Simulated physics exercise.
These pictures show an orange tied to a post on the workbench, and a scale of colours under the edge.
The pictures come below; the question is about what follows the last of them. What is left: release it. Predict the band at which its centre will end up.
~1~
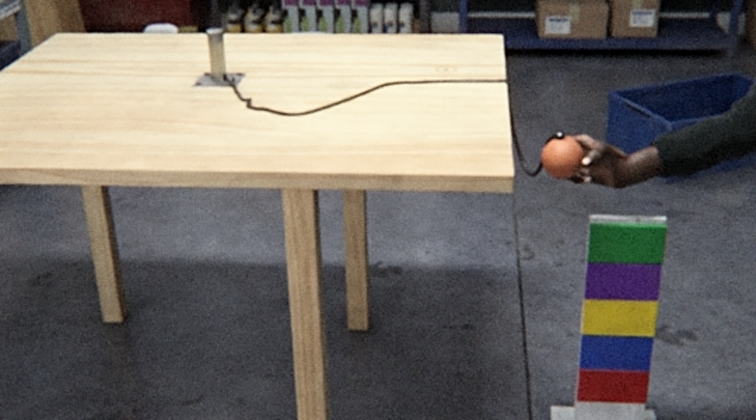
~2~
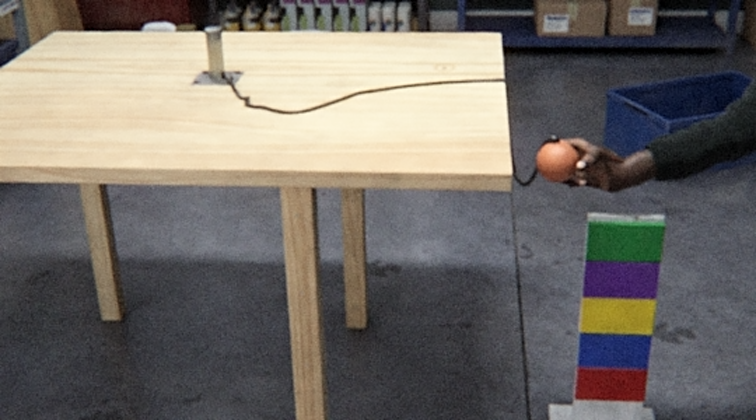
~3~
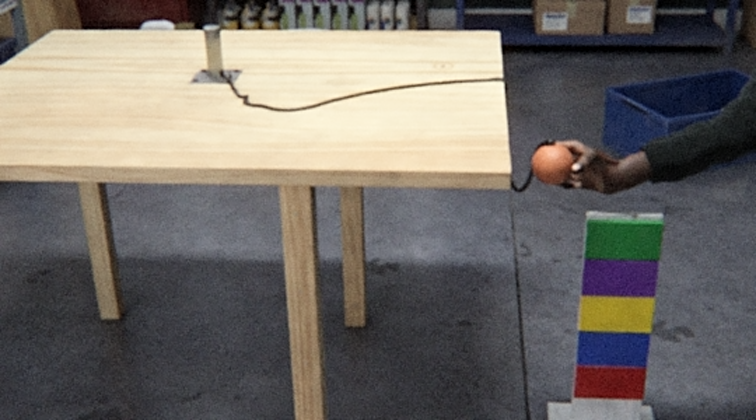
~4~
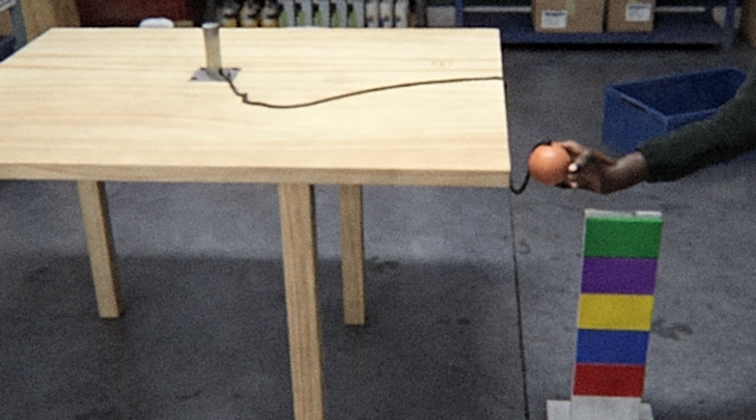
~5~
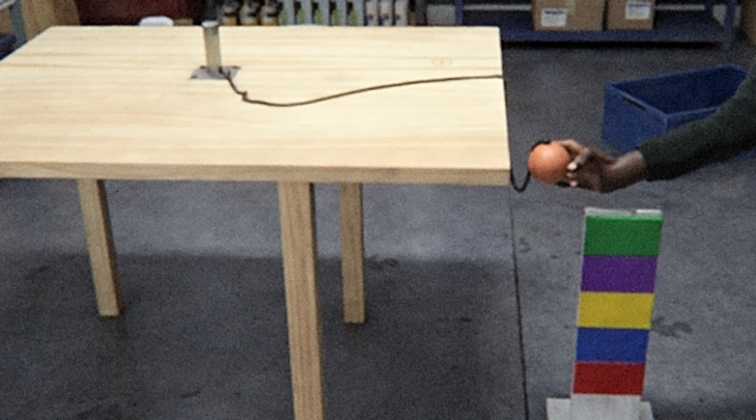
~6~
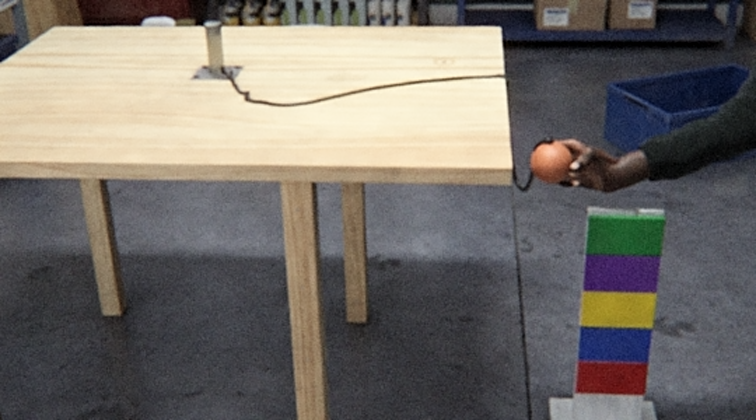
I predict the red band.
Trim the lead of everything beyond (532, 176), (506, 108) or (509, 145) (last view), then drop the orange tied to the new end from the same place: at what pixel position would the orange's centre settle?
Taking the tries in order gives (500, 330), (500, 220) and (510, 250).
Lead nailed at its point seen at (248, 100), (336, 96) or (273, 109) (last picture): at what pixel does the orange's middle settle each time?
Estimated pixels in sequence: (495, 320), (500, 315) and (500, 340).
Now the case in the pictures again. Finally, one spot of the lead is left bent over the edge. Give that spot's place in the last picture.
Go for the one at (423, 82).
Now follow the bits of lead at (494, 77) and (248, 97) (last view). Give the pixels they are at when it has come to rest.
One finishes at (503, 162) and the other at (313, 77).
Soon after, orange near (535, 376); level with red.
Then, orange near (463, 342); level with red.
Further on, orange near (514, 361); level with red.
At rest, orange near (488, 358); level with red. The red one.
